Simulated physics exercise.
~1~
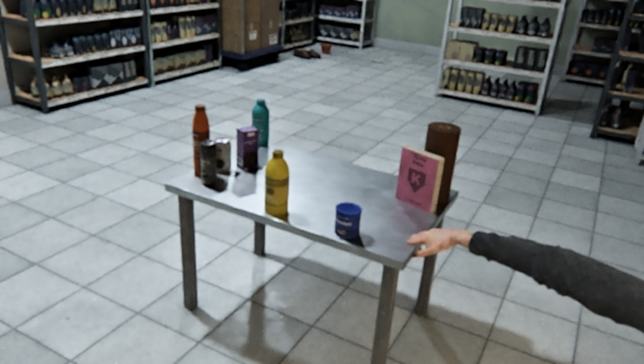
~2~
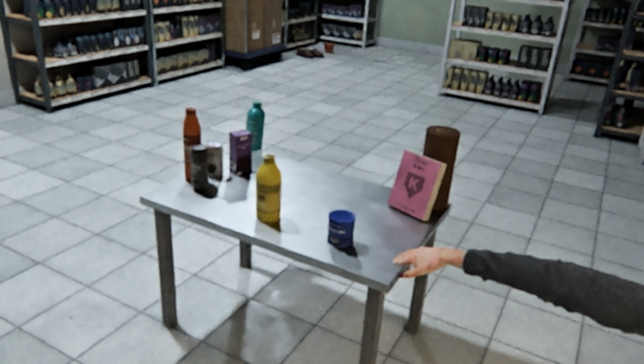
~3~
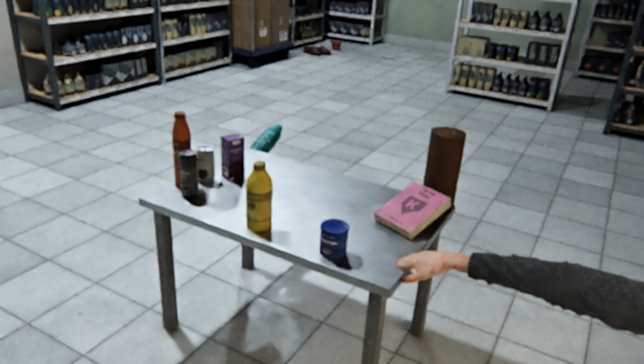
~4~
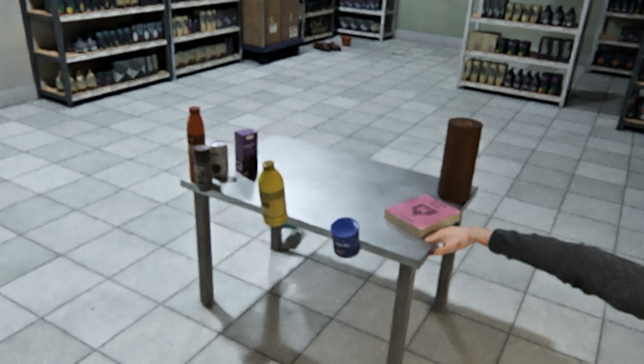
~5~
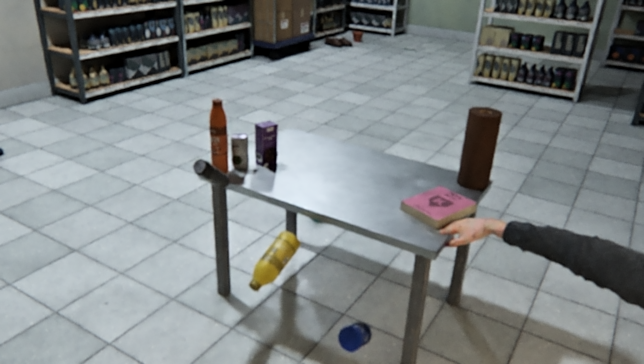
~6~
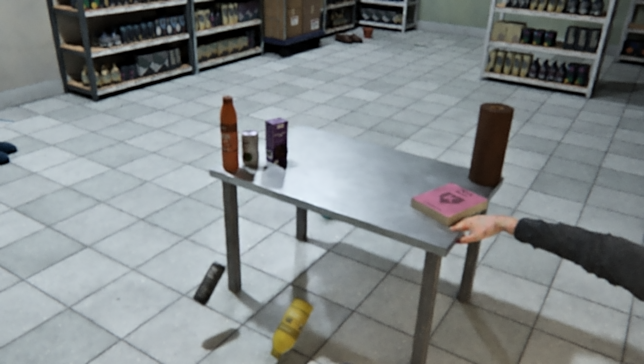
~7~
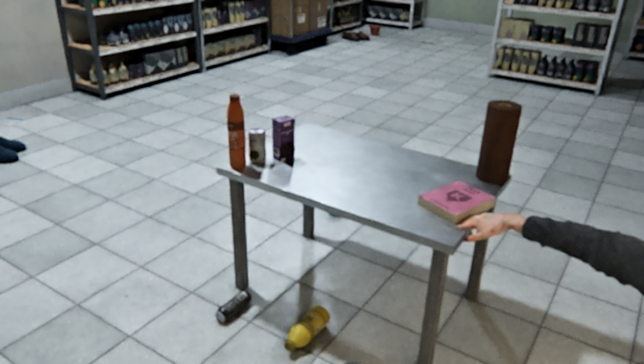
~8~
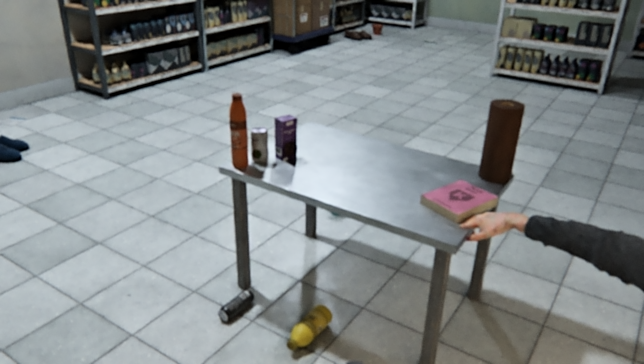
A hand at the right grips the corner of a grey metal table, seen from above in a tiled room lined with shelves of shoes. Orange, turquoise and yellow bottles, two small cans and a purple carton stand toward the left, with a blue tin, pink book and brown roll toward the right. The table jerks nearer, then back; the turquoise bottle and book topple. The turquoise bottle, blue tin, yellow bottle and darker can drop off. Finally, the yellow bottle and can lie on the floor, the book lies flat on the table, and the orange bottle, carton, lighter can and roll still stand.
